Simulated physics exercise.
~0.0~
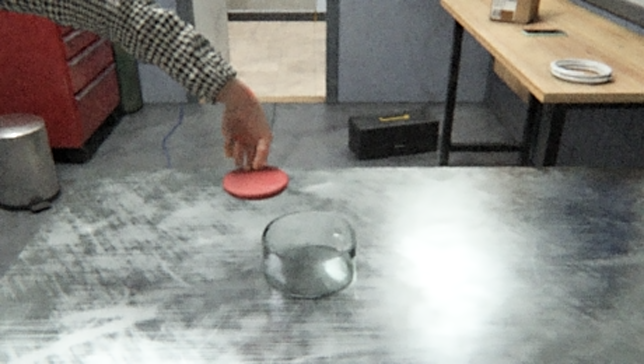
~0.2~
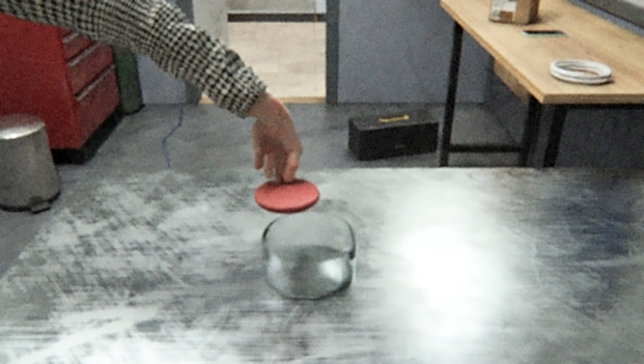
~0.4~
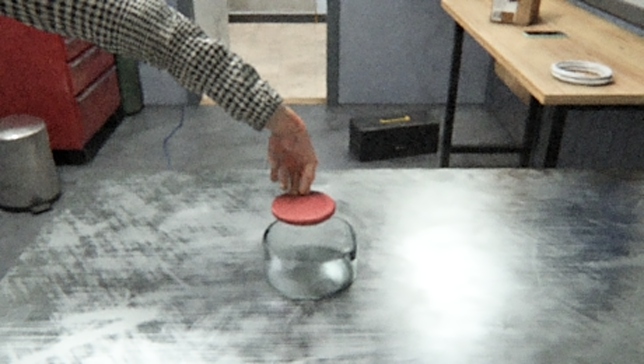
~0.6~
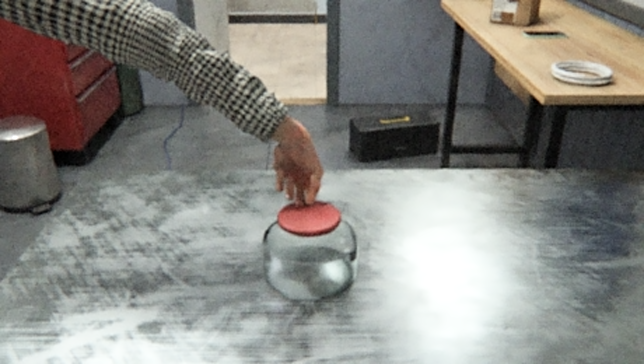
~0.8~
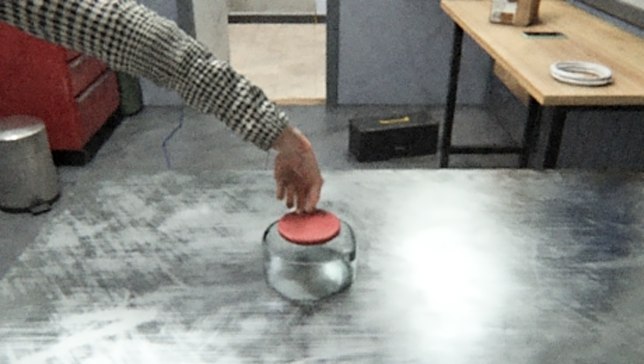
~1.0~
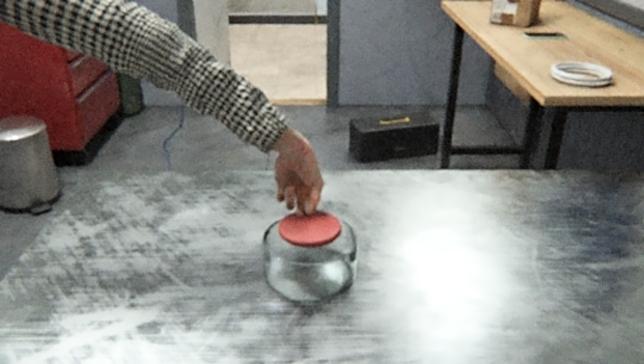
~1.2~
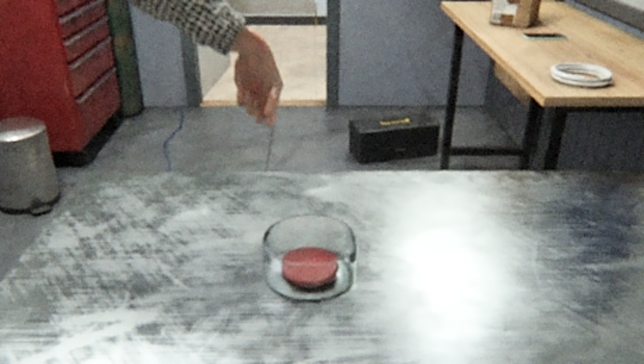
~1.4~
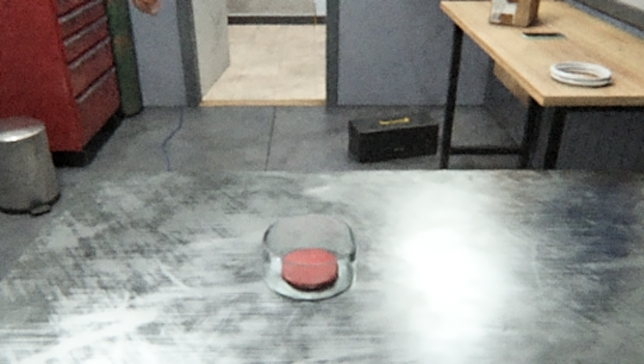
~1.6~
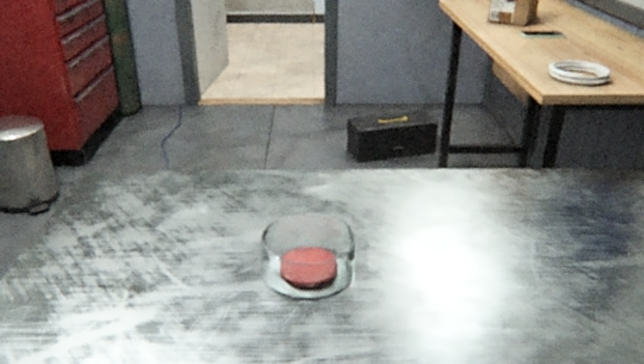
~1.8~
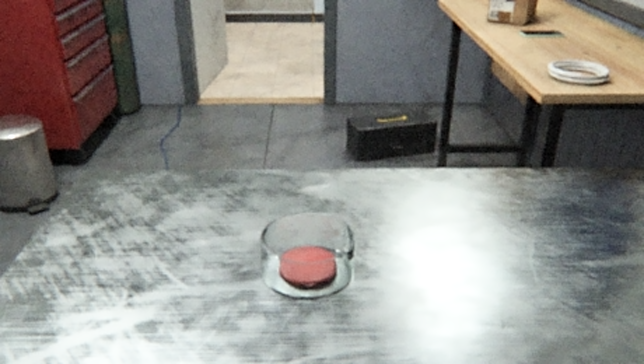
A hand in a checkered sleeve moved a red coaster right and lowered it over a clear glass container on a table, then let go and drew back. The coaster slipped past the rim and ended up lying flat inside at the bottom.
